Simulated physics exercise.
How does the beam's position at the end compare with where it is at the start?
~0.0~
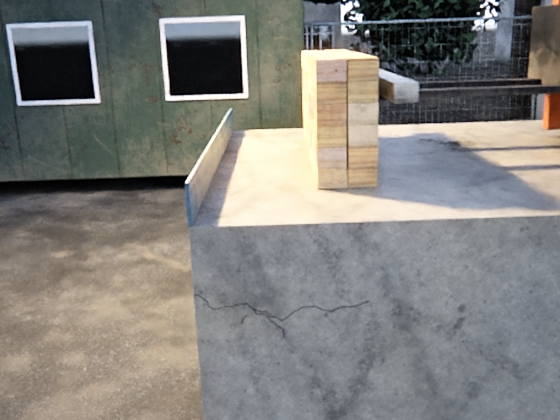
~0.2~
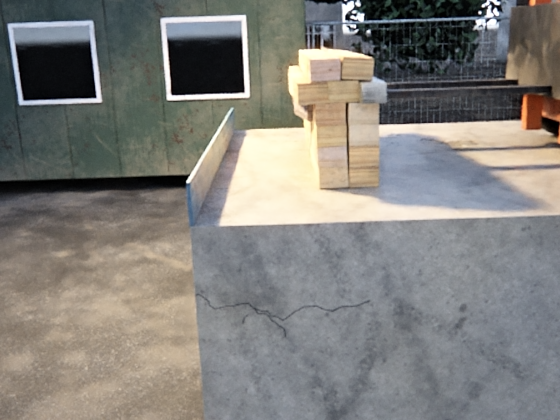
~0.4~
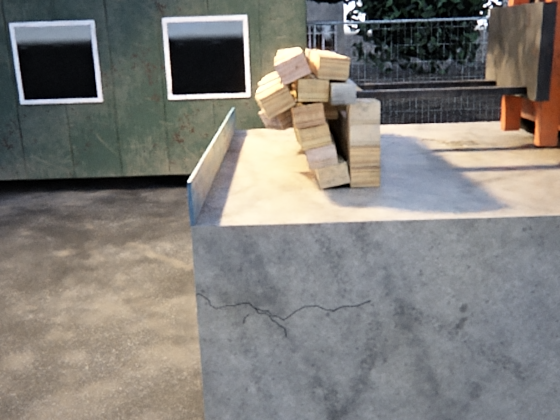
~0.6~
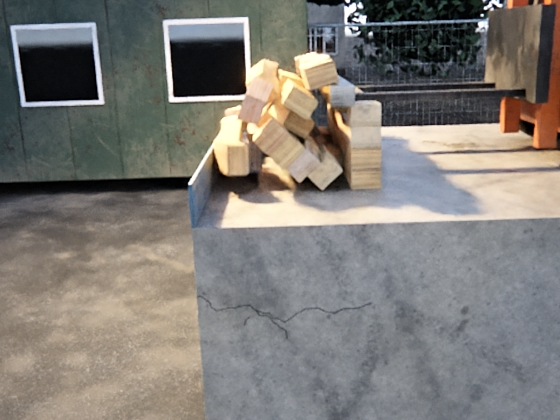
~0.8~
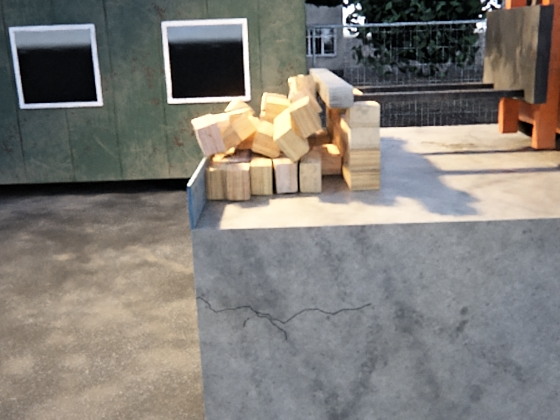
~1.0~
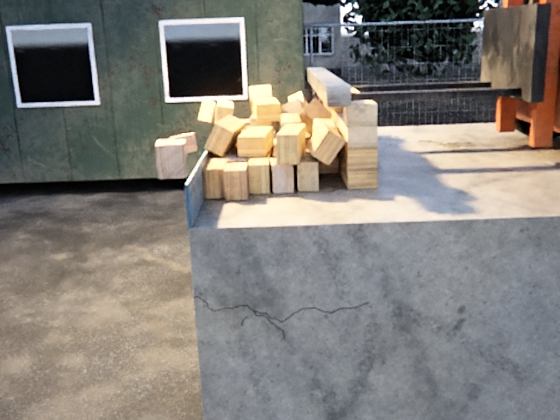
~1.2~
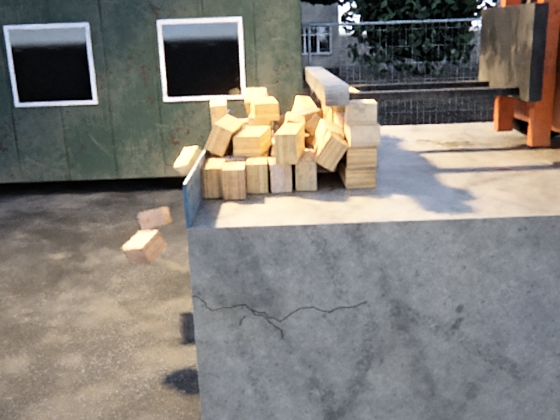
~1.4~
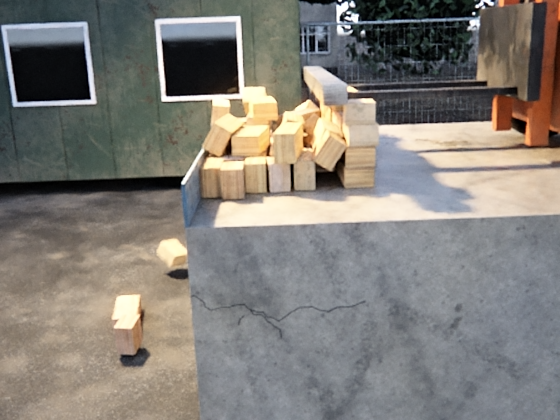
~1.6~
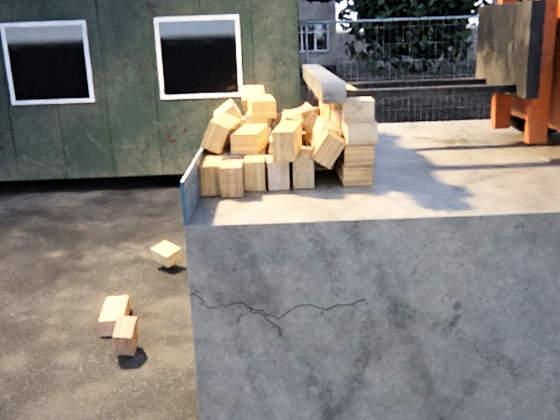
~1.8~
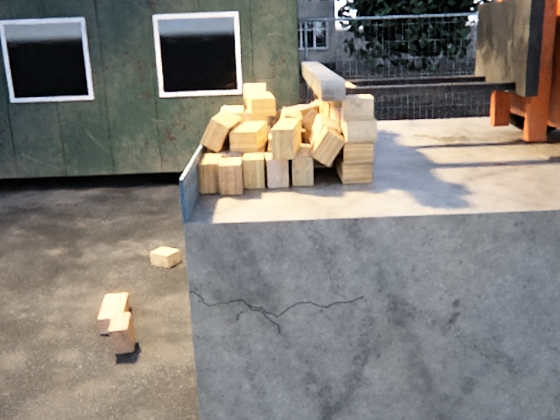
The beam ends up further to the left. At the start its tip is just to the right of the upright stack, and at the end it reaches in over the heap of fallen blocks.
